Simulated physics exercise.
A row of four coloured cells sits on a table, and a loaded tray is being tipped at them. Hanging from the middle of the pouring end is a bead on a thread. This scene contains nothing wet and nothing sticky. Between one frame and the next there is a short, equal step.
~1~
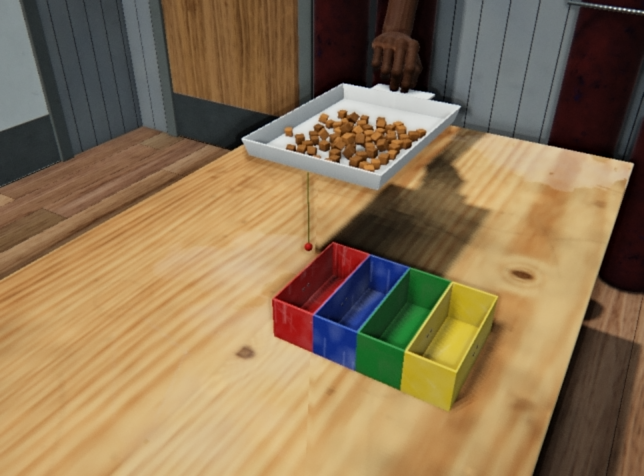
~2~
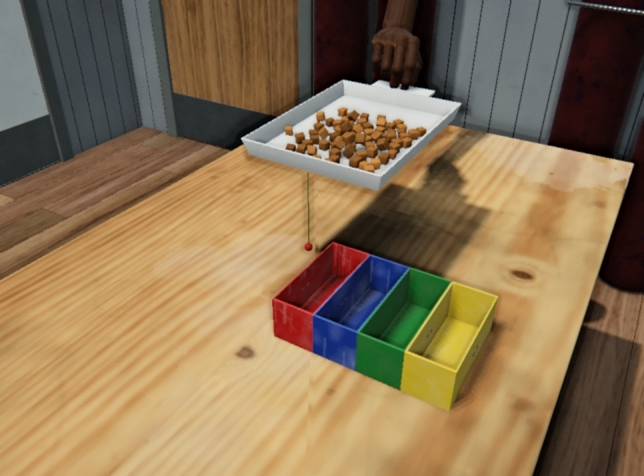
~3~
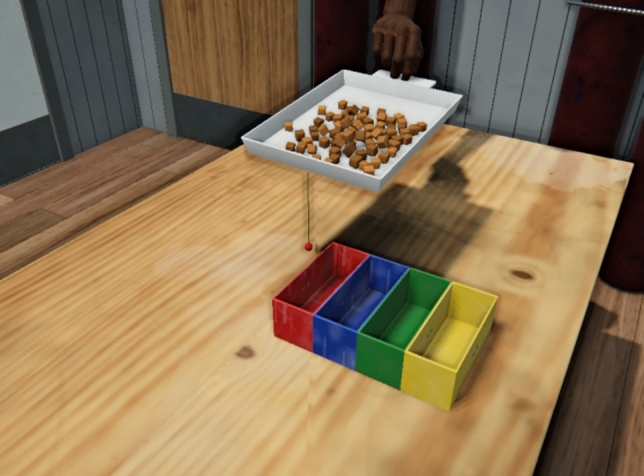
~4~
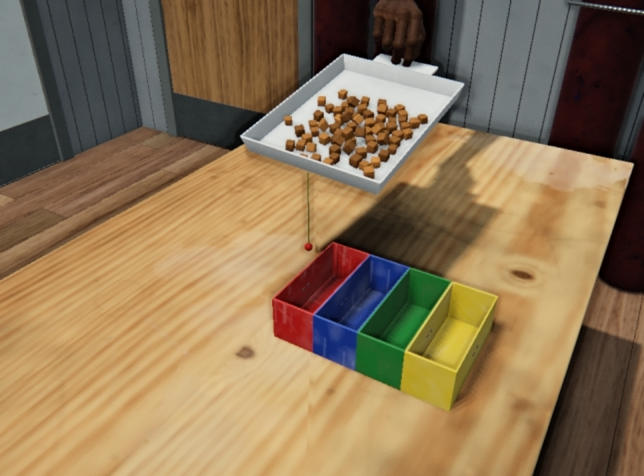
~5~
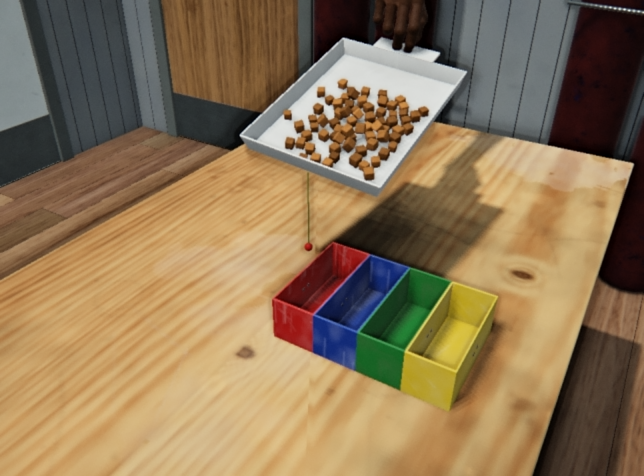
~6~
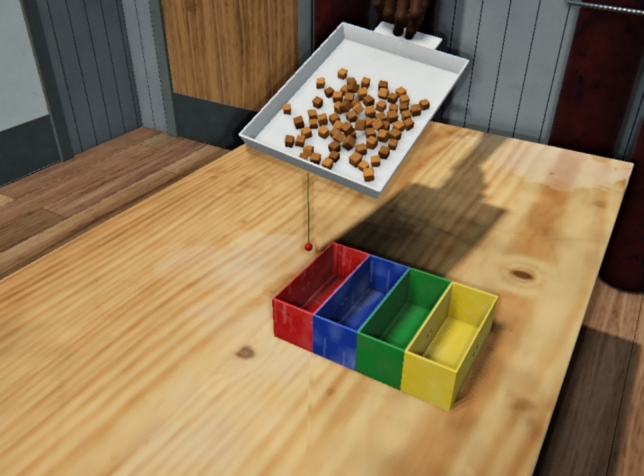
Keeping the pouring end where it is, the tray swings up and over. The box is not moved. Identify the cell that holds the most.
The blue cell holds the most.
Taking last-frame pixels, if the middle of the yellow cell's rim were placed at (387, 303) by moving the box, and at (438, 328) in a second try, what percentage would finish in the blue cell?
First placement: 20 per cent; second placement: 50 per cent.
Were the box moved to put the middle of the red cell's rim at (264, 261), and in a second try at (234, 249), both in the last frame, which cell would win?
For the first position it is the green one, and for the second it is that yellow cell.
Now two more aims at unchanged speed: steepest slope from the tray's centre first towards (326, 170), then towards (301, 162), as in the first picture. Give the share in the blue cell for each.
Close to 30 percent first and close to 0 percent second.
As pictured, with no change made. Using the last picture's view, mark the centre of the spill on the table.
At about (235, 397).
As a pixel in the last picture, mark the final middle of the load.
The centre comes to rest close to (342, 333).
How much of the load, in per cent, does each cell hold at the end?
The red cell ends with 20 per cent, the blue cell with 40 per cent, the green cell with 10 per cent and the yellow cell with 0 per cent.
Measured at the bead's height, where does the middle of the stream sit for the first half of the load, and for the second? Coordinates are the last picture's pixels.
Around (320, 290) first; around (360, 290) second.
Just after the last frame, tray tipped steeply; almost all on the tray; just a few falling or outside the box.
A moment on, tray tipped past a quarter turn; almost all on the tray; just a few in the red cell; about a tenth falling or outside the box.
Further on, tray tipped past a quarter turn; roughly a third in the blue cell; roughly a quarter in the red cell; about a tenth in the green cell; roughly a quarter falling or outside the box.
When it is over, tray tipped past a quarter turn; roughly a third in the blue cell; roughly a quarter in the red cell; about a tenth in the green cell; not one in the yellow cell; roughly a quarter outside the box.
